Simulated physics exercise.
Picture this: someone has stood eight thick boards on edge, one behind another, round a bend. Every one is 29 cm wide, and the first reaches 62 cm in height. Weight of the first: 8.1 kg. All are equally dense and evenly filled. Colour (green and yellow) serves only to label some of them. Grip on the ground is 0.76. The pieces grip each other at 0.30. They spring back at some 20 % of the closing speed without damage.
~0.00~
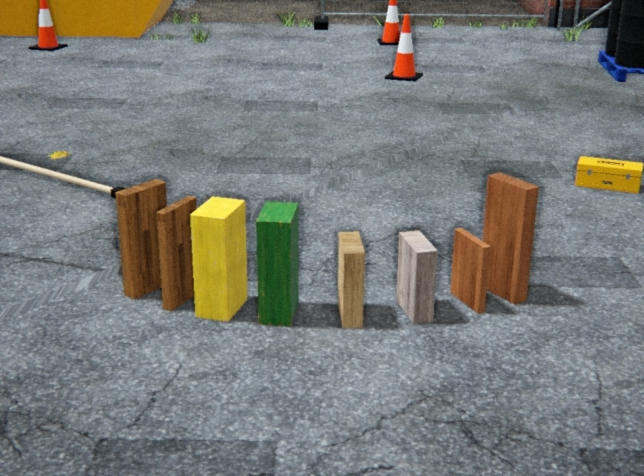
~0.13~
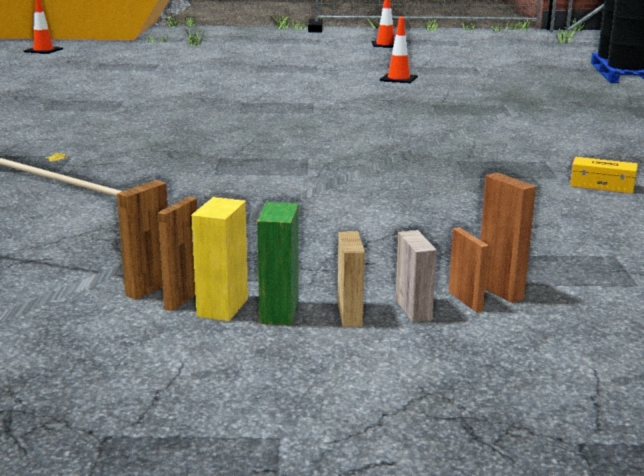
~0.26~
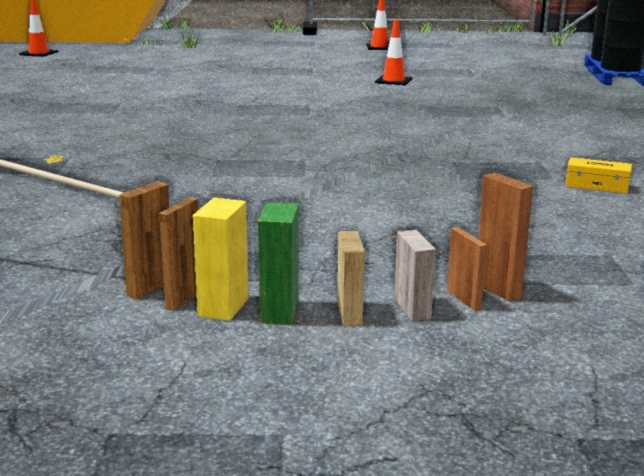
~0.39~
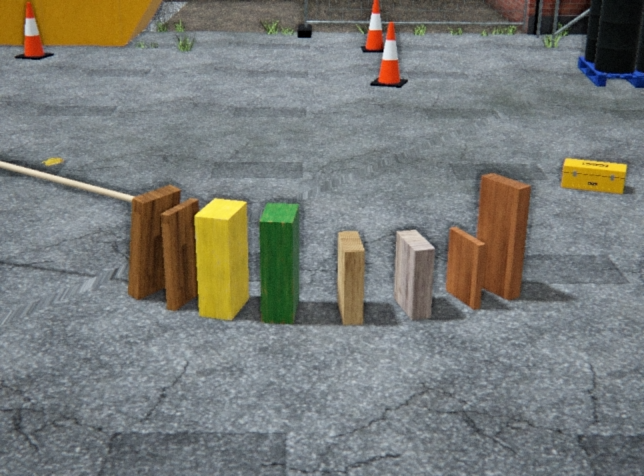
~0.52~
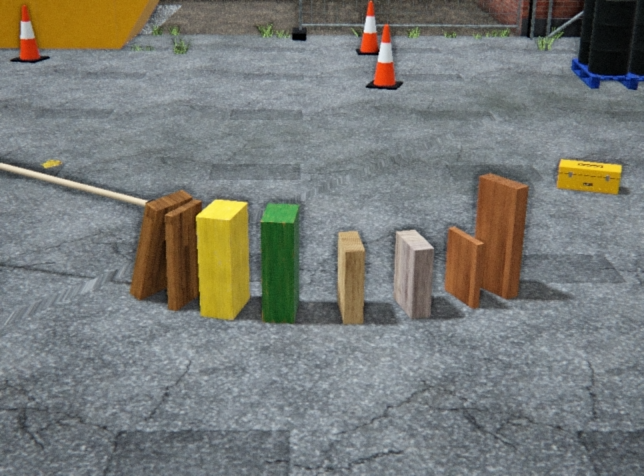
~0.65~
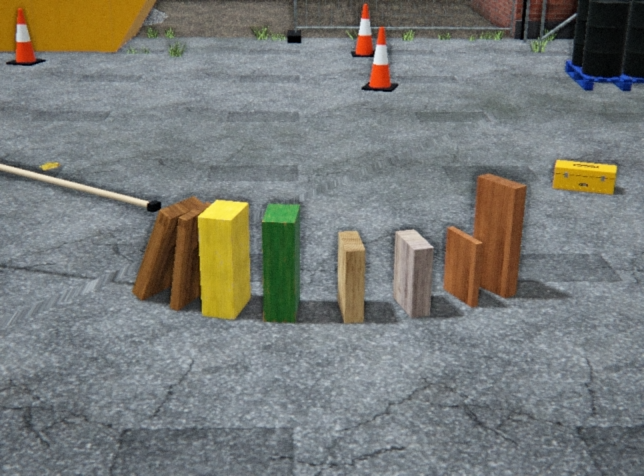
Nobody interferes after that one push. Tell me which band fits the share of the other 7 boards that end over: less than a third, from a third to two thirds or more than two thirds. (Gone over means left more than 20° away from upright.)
I would say under a third of them.
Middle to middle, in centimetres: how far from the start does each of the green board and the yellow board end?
Green 0, yellow 0.
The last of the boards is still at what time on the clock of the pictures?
Close to 1.0 s.
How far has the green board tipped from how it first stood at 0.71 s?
Tilt: Approx. 0°.
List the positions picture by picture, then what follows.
In the first frame (places mark the middle of the side facing us; the camera moves round a little), pole end (113, 194) 13 cm from the first board; yellow board (210, 269); green board (274, 275); the rest undisturbed.
In the second frame, pole end 6 cm from the first board; yellow board (211, 269).
In the third frame, pole end pushing; yellow board (212, 269).
In the fourth frame, pole end pushing; yellow board (213, 269); the rest undisturbed.
In the fifth frame, pole end stopped; yellow board (215, 270); the rest undisturbed.
In the sixth frame, pole end (149, 208) stopped; yellow board (216, 269); green board (279, 274); steepest lean 9°, the board at (196, 258); one has shifted.
After 0.71 s, none of the 7 other boards over, 1 disturbed.
At rest (1.4 s), none of the 7 other boards over, 2 disturbed; yellow board leaning 4°; green board unmoved. That is 0 per cent. Seven left standing. As the last picture would show them, middles, yellow board near (229, 259), green board near (282, 263).
